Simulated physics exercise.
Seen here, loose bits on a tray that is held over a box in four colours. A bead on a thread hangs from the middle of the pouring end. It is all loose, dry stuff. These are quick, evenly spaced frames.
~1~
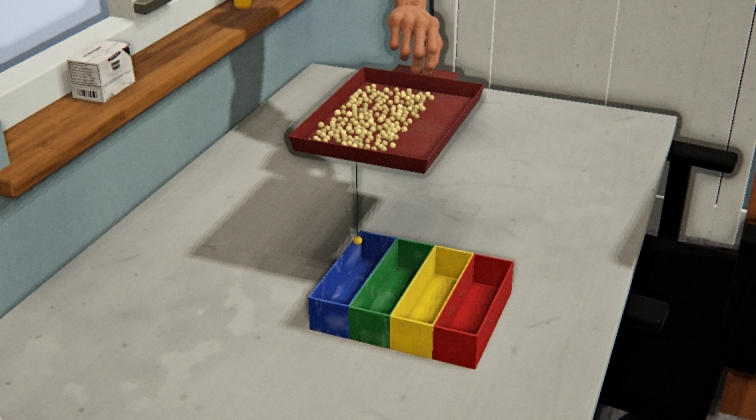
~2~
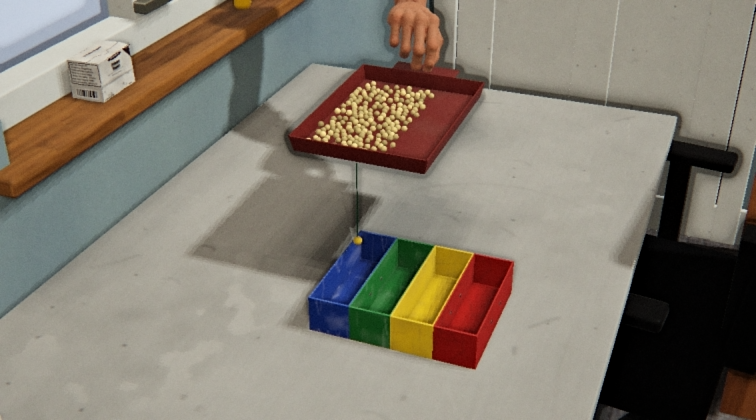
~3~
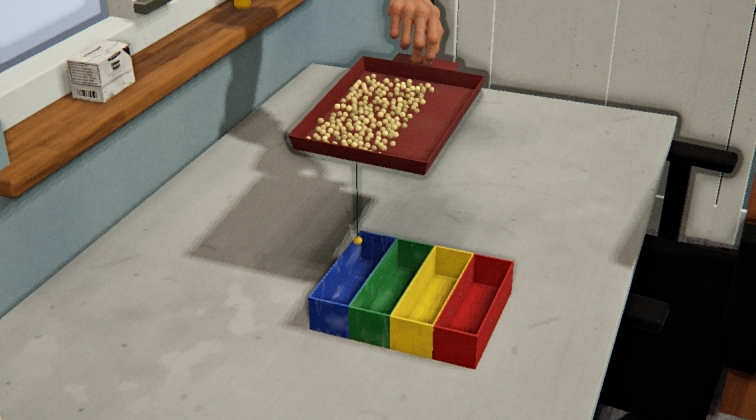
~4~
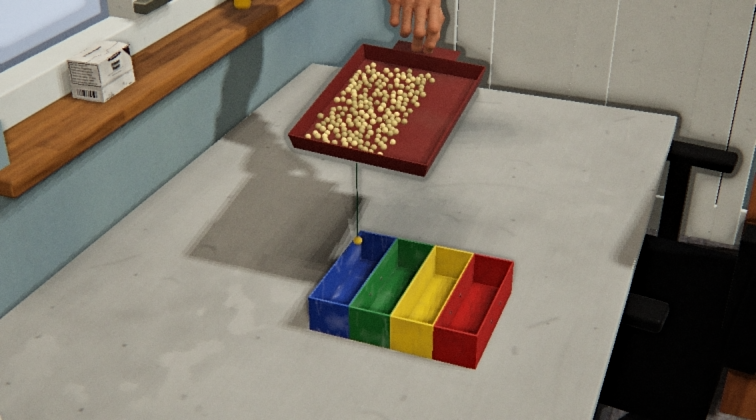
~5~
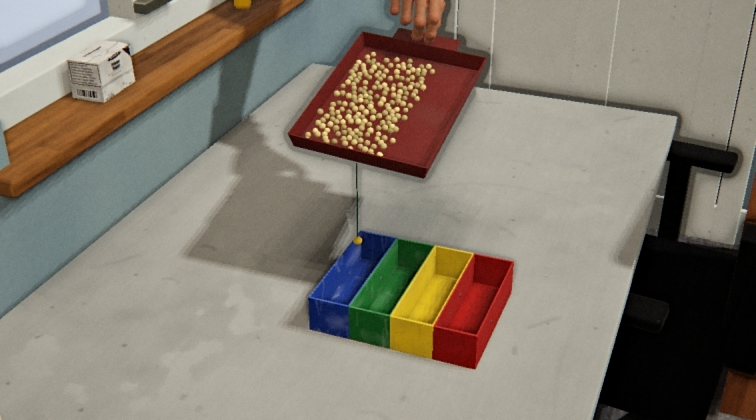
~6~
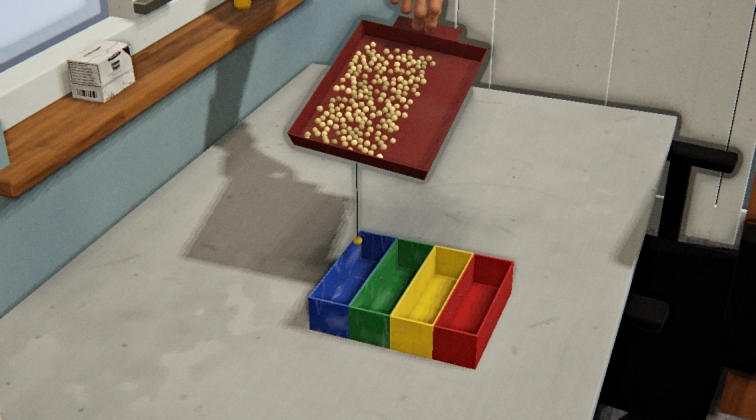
A dark red tray of soya beans, held by a hand at its far side above a blue, green, yellow and red box, started level, then gradually tilted toward its near right corner.
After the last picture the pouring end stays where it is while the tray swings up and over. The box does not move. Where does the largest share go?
Most goes to the green cell.
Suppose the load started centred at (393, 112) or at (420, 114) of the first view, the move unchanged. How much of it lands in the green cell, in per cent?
About 60 and 50 per cent.
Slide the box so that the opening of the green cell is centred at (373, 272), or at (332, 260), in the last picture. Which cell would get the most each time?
First the cell in yellow, then the red one.
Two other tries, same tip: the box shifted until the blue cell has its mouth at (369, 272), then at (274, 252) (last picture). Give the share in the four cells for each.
Near 90 % and 50 %.
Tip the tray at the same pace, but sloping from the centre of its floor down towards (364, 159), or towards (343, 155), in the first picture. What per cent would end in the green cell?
First some 20, then 0 per cent.
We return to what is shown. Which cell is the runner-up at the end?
Next in line is yellow.
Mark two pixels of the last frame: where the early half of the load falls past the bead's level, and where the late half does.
Around (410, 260) and then (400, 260).
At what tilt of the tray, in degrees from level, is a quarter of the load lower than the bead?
At about 105°.
Shortly afterwards, tray tipped steeply; all but a few on the tray; only a few in the yellow cell; only a few falling or outside the box.
Next, tray tipped right over; the bulk on the tray; a little in the yellow cell; a little in the green cell; only a few in the red cell; only a few in the blue cell; a little falling or outside the box.
Some moments later, tray tipped past a quarter turn; near half in the green cell; near a third in the yellow cell; near a quarter in the blue cell; only a few in the red cell; only a few falling or outside the box.
In the end, tray tipped past a quarter turn; near half in the green cell; near a third in the yellow cell; near a quarter in the blue cell; only a few in the red cell; only a few outside the box.
